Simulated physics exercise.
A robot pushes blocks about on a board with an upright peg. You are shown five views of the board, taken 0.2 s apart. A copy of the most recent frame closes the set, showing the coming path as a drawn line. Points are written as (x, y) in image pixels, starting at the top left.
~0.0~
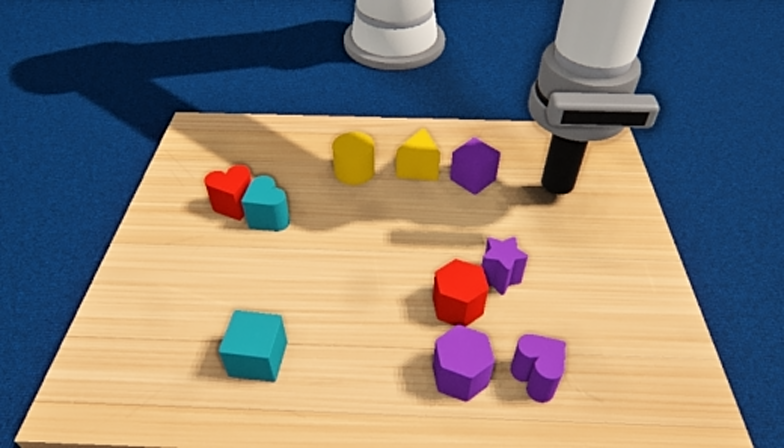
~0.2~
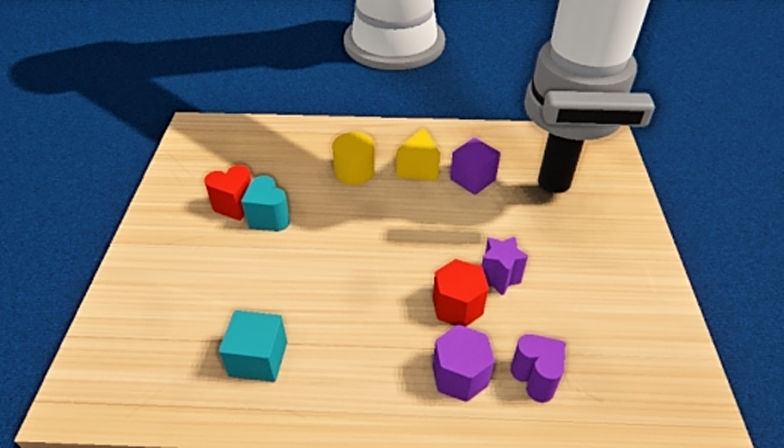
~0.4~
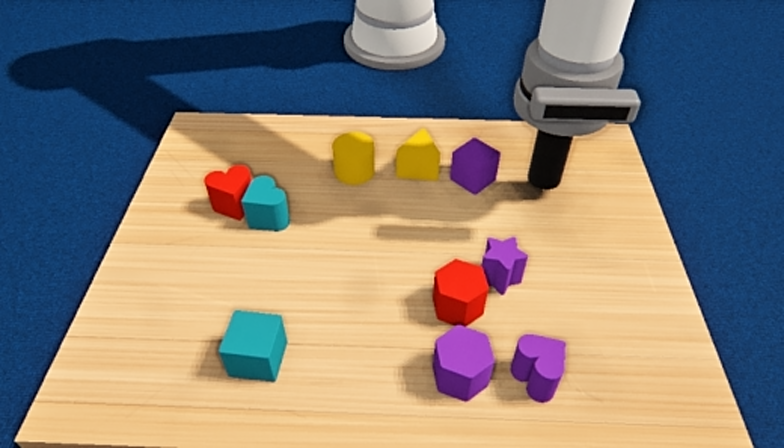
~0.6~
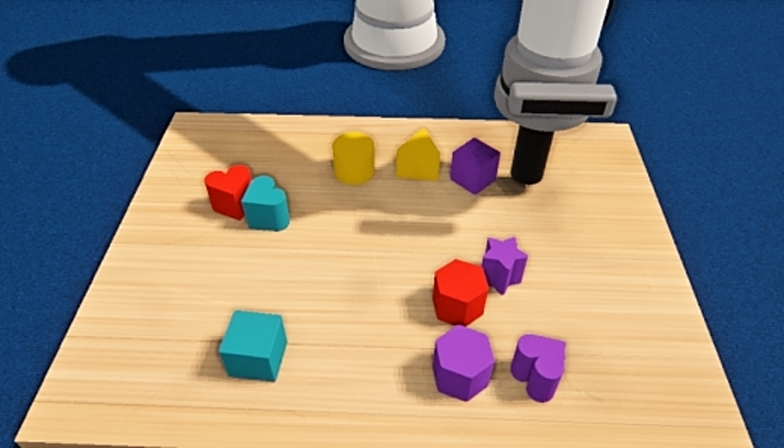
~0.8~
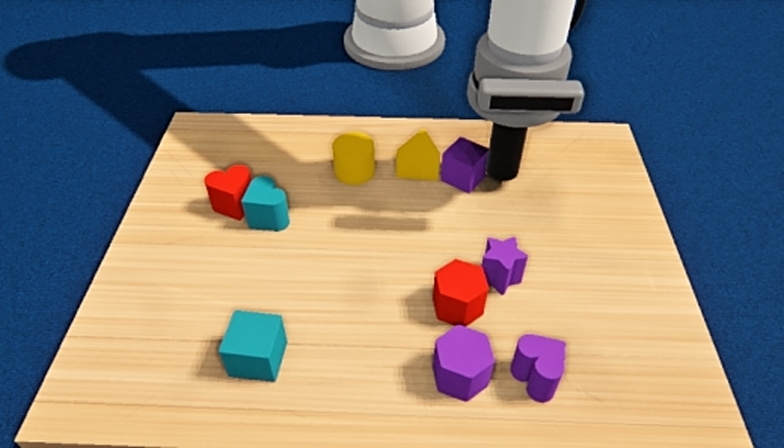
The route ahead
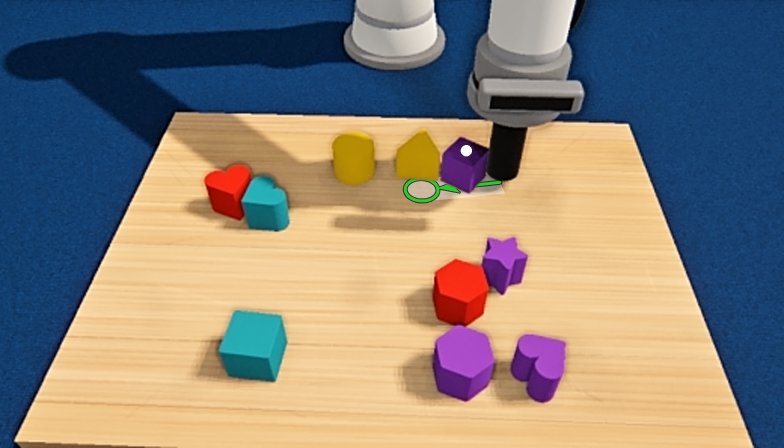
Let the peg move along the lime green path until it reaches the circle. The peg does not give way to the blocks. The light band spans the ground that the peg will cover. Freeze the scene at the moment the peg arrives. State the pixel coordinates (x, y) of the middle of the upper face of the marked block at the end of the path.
The point I'd pick in the picture is (396, 147).
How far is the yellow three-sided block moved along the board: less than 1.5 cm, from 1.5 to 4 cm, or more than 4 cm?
The yellow three-sided block moves over 4 cm.
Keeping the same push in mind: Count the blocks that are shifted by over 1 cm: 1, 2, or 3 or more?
Two blocks, no more.
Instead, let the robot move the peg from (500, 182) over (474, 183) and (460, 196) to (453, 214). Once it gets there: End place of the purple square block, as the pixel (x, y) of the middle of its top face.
If I read the scene right, the answer is (434, 152).
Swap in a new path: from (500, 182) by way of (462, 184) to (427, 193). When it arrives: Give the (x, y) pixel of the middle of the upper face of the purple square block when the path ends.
Its top centre is at about (400, 152).
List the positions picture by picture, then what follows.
The first frame shows lower end of the peg at (558, 184), tops of blocks, yellow round block at (353, 144), yellow three-sided block at (420, 143), purple square block at (477, 152).
The second frame shows peg at (554, 183), blocks as before.
The third frame shows peg at (544, 179), blocks as before.
The fourth frame shows peg at (527, 175), blocks as before.
The fifth frame shows peg at (502, 171), yellow round block at (353, 144), yellow three-sided block at (420, 143), purple square block at (466, 151).
The drawn path runs from (500, 182) to (422, 190); the dot is on the purple square block.
What follows on the original path. Halfway along, peg at (461, 175); yellow three-sided block at (402, 140), turned 40° clockwise; purple square block at (431, 150), turned 15° anticlockwise.
At the end, peg at (422, 178); yellow round block at (350, 144); yellow three-sided block at (381, 130), turned 70° clockwise; purple square block at (396, 147), turned 15° clockwise.
